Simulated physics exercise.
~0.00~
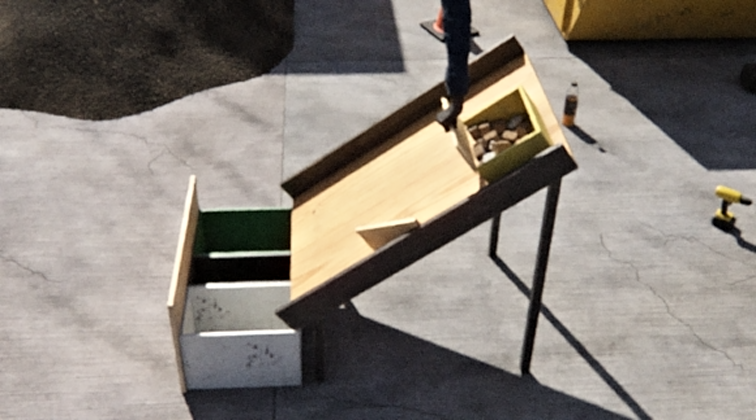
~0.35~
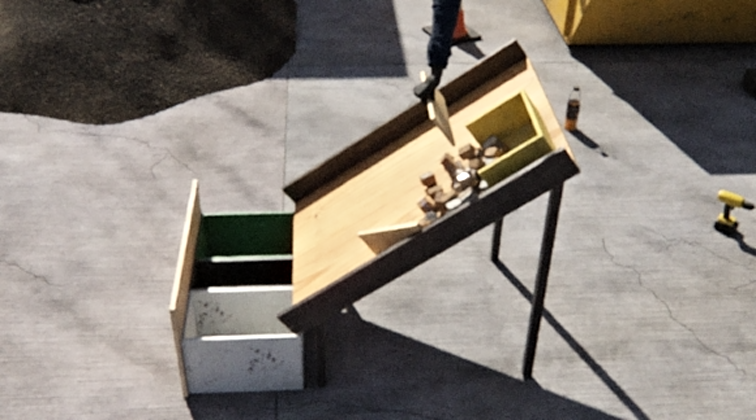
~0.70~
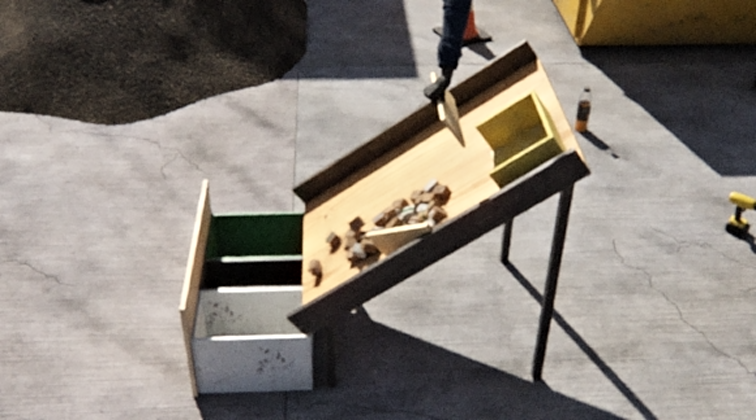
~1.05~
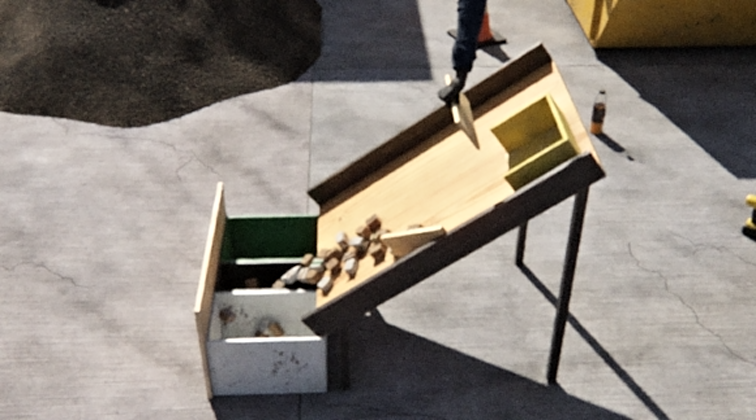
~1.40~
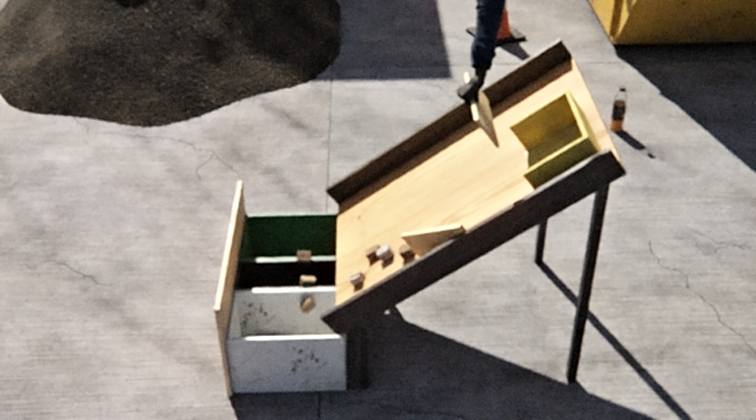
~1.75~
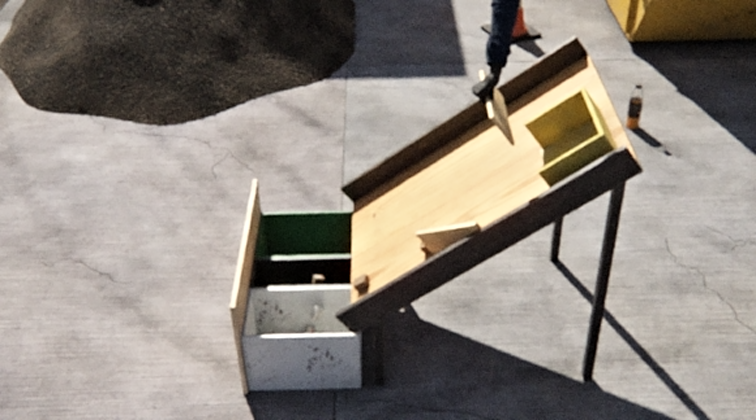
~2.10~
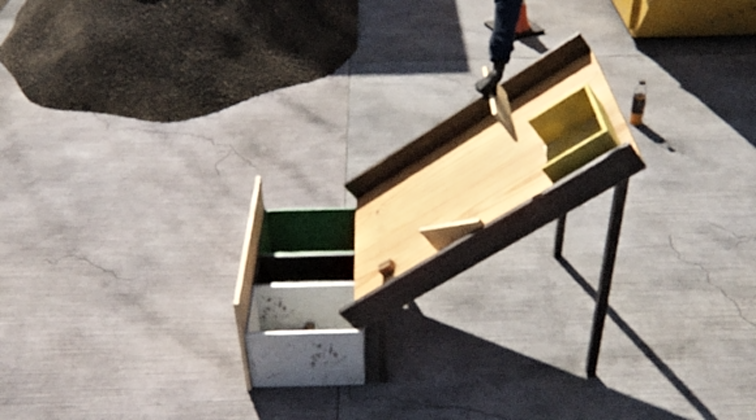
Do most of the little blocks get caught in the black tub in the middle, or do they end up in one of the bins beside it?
Most of them end up in the black tub in the middle, while a smaller share drops into the white bin.
